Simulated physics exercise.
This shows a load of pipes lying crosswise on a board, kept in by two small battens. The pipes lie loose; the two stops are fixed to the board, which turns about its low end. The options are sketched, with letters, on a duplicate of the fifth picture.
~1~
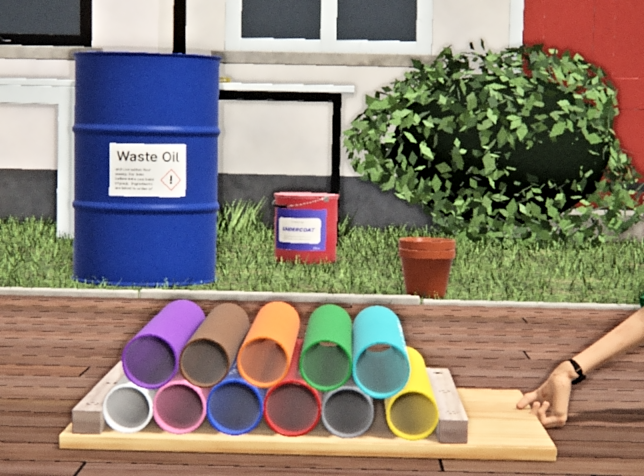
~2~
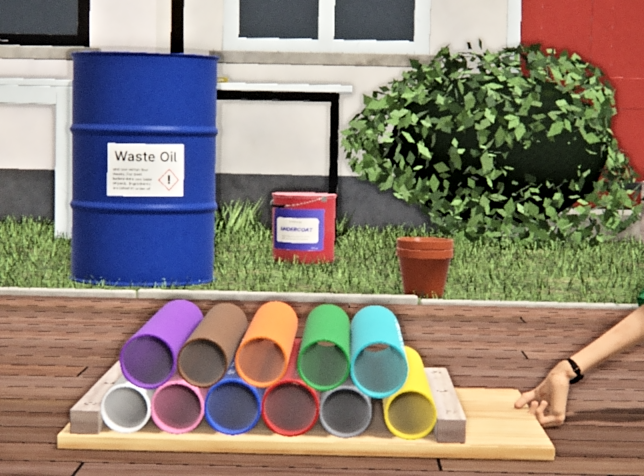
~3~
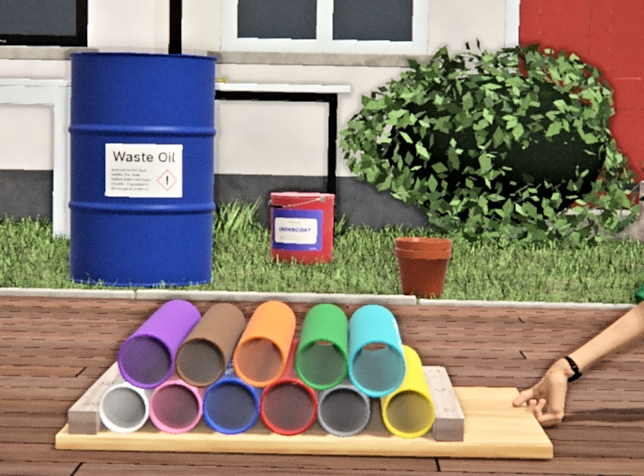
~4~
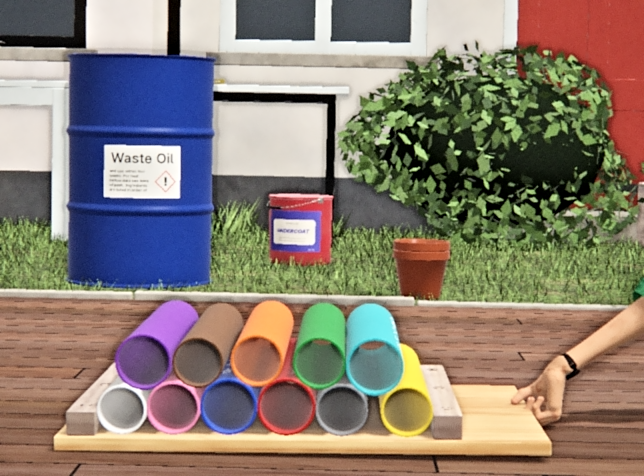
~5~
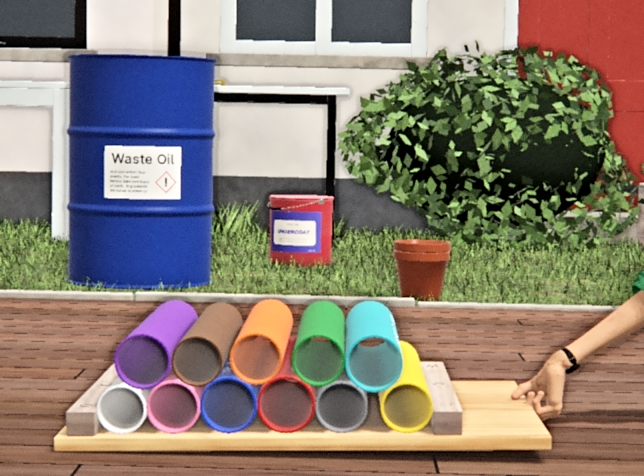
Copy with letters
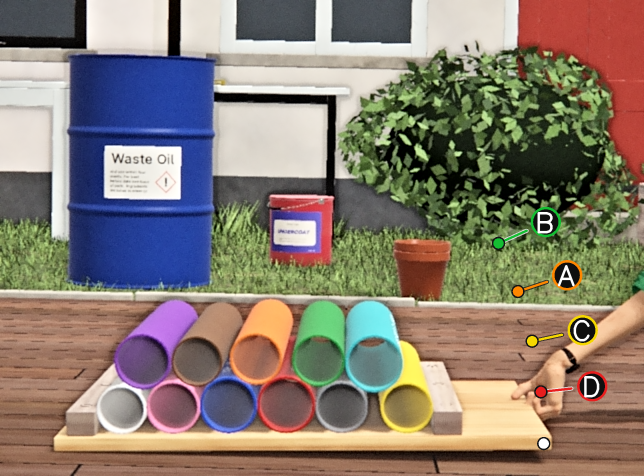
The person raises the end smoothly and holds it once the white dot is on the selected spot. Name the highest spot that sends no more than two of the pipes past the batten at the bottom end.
The answer is mark B.
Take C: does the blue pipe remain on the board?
Yes.
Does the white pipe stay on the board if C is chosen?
Yes, with C.
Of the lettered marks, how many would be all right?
The number is four.
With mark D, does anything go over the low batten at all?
At D: No.
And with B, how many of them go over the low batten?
With B, one.
On the marked copy, A at (518, 291); B at (498, 243); C at (532, 342); D at (541, 392); the white dot at (544, 444).
With B. Early on, board at 16°.
Further on, board at 26°.
At the end, board at 26°, one over the low batten (purple).
As for the rest, A none over the low batten; C none over the low batten; D none over the low batten.
